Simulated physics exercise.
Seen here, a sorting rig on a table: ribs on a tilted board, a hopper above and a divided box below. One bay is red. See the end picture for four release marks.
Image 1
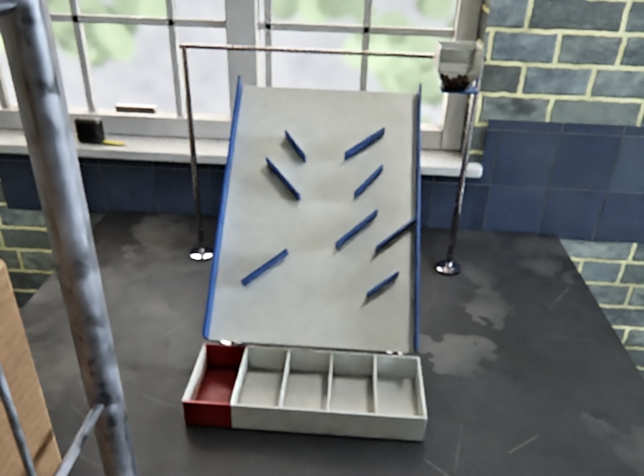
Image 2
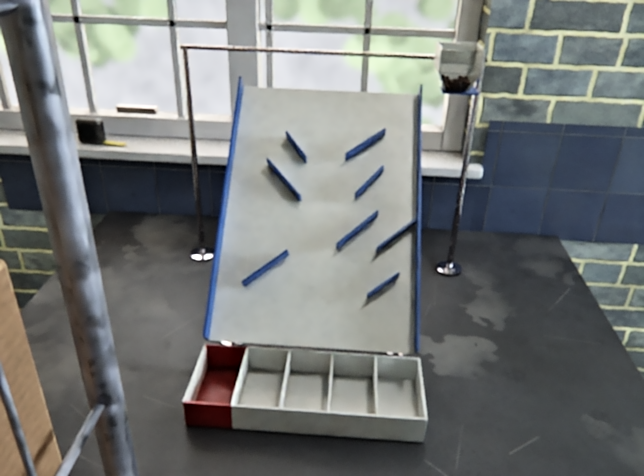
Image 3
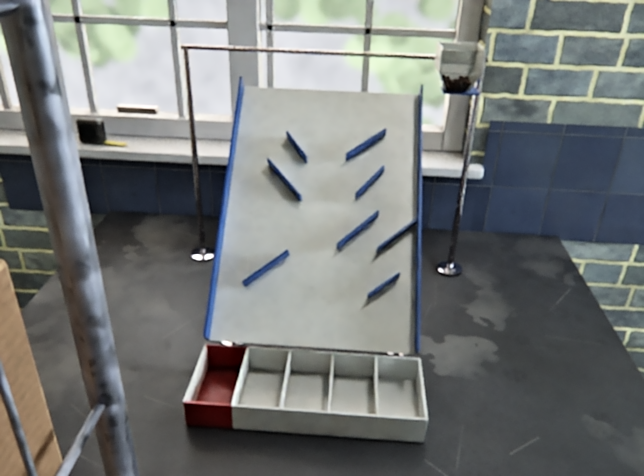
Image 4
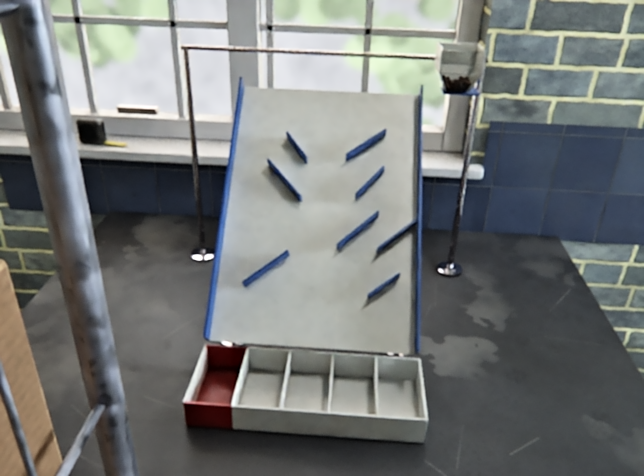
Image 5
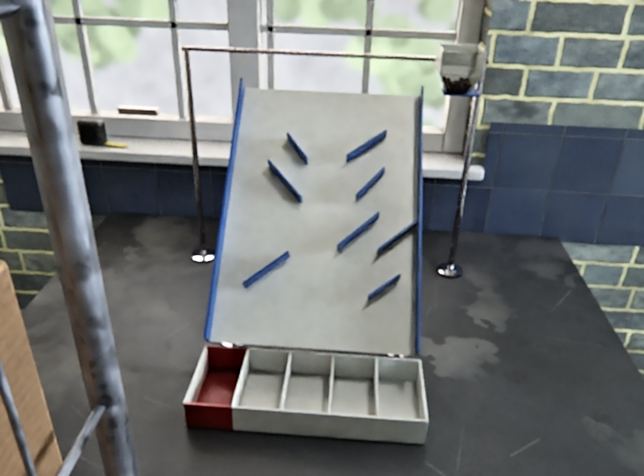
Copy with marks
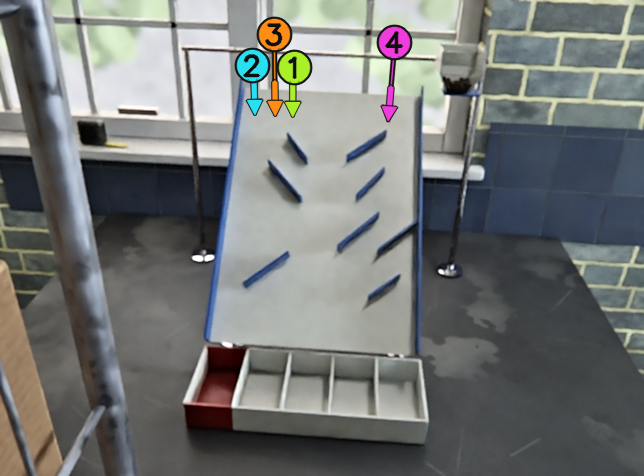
In this clip, a tilted pale board with blue ribs stands on a dark table above a divided box with a red leftmost bay, while a small hopper holding dark contents sits at upper right; nothing visibly moves.
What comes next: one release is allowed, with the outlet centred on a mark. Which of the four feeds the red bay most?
2.
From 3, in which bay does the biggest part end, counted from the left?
It is the first one.
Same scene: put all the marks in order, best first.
2, 3, 1, 4.
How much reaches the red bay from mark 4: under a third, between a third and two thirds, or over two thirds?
It is under a third.
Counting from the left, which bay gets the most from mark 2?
The first.
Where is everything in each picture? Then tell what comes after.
In the first frame, hopper near (454, 80), chocolate balls, door shut.
In the second frame, ribs (286, 131) to (306, 157), (346, 154) to (386, 128), (267, 158) to (300, 196).
In the third frame, ribs (356, 194) to (384, 166), (337, 244) to (379, 211), (378, 248) to (417, 219).
In the fourth frame, ribs (242, 283) to (288, 250), (368, 295) to (400, 273).
In the fifth frame, red bay near (209, 415), number 1 of 5 from the left.
On the marked copy, mark 1 meets the board at (292, 111); mark 2 meets the board at (254, 109); mark 3 meets the board at (275, 110); mark 4 meets the board at (388, 115).
If 1 is chosen, close to a third in the red bay, close to half in other bays, a small share outside the box.
If 2 is chosen, the bulk in the red bay, a small share in other bays, a small share outside the box.
If 3 is chosen, close to half in the red bay, close to a third in other bays, a small share outside the box.
If 4 is chosen, a small share in the red bay, the bulk in other bays, a small share outside the box.
